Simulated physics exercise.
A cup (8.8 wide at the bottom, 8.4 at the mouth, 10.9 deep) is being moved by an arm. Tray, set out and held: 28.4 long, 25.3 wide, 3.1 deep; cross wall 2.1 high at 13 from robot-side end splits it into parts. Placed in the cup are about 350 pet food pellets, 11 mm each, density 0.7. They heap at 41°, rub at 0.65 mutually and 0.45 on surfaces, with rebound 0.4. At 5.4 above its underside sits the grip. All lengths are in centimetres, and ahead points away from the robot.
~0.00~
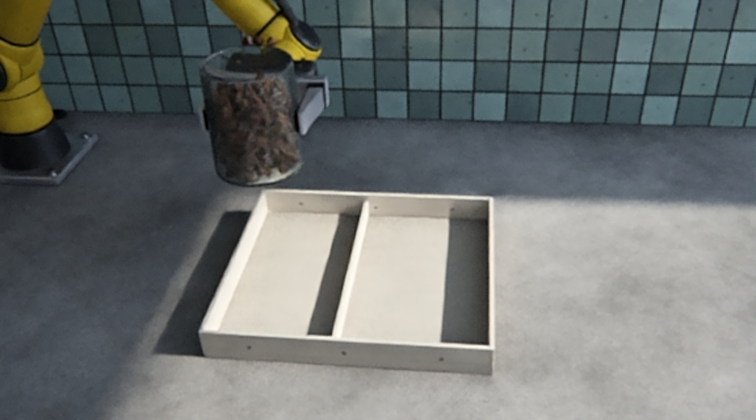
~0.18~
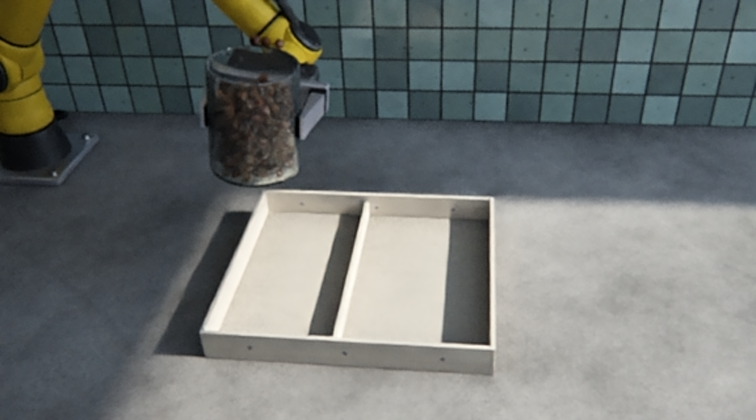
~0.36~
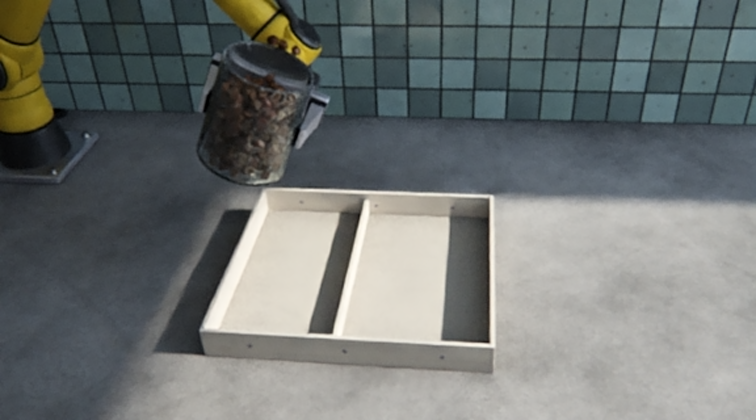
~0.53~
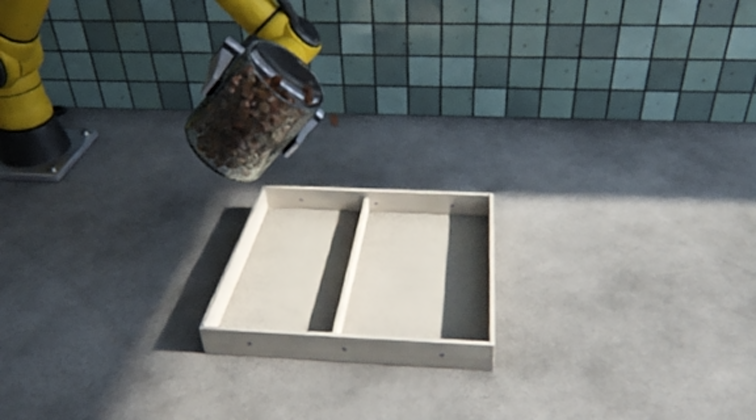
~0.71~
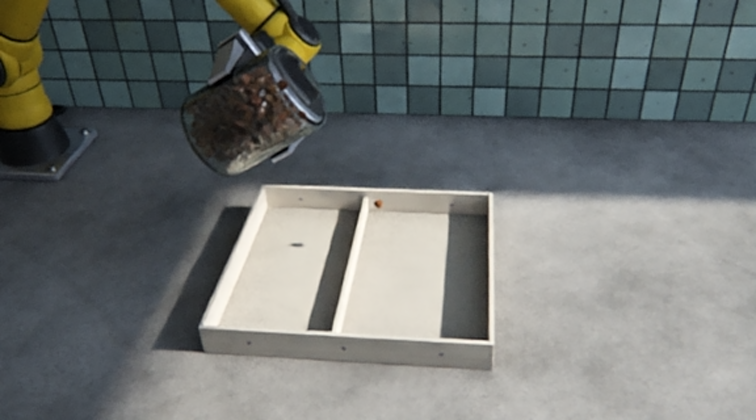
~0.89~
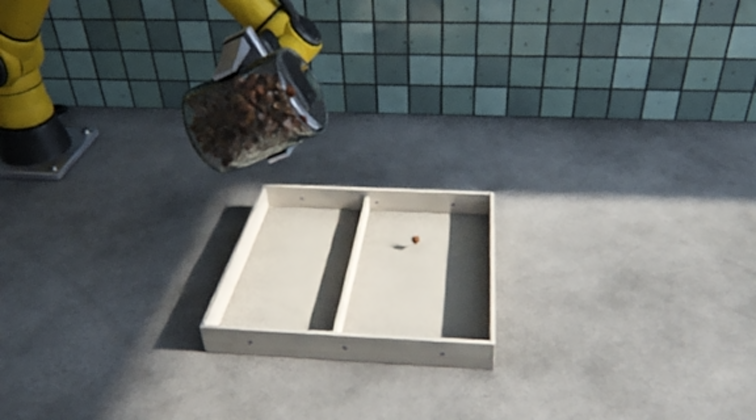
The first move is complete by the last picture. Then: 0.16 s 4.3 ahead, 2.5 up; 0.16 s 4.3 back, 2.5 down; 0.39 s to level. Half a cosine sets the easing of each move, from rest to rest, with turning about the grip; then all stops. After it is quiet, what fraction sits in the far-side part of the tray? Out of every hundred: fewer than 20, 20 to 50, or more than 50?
Fewer than 20 out of every hundred.
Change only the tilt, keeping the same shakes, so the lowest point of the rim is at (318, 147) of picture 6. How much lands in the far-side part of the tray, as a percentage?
It comes out near 30 percent.
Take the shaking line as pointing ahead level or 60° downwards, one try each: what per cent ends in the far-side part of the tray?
First try some 5 %, second try some 0 %.
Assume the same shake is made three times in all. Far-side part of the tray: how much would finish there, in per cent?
Expected share: About 15 %.
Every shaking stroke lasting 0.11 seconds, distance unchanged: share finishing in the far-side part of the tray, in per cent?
It would come to around 30 %.
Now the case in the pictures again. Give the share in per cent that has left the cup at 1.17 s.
About 5 per cent so far.
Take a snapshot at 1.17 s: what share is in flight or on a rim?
Some 2 percent.
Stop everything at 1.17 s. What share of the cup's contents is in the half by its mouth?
45 %.
By 1.17 s, tilted 65° forward, highest piece 24 above the table; 342 in the cup, 1 in the far-side part, 8 in flight or on a rim.
By 1.46 s, tilted 19° forward, highest piece 25 above the table; 332 in the cup, 16 in the far-side part, 2 in the robot-side part, 1 in flight or on a rim.
By 1.80 s, level, highest piece 26 above the table; 332 in the cup, 17 in the far-side part, 2 in the robot-side part.
By 2.85 s, level, highest piece 26 above the table; 332 in the cup, 17 in the far-side part, 2 in the robot-side part.
Final count, 332 in the cup, 17 in the far-side part, 2 in the robot-side part. That is 5 % in the far-side part of the tray.
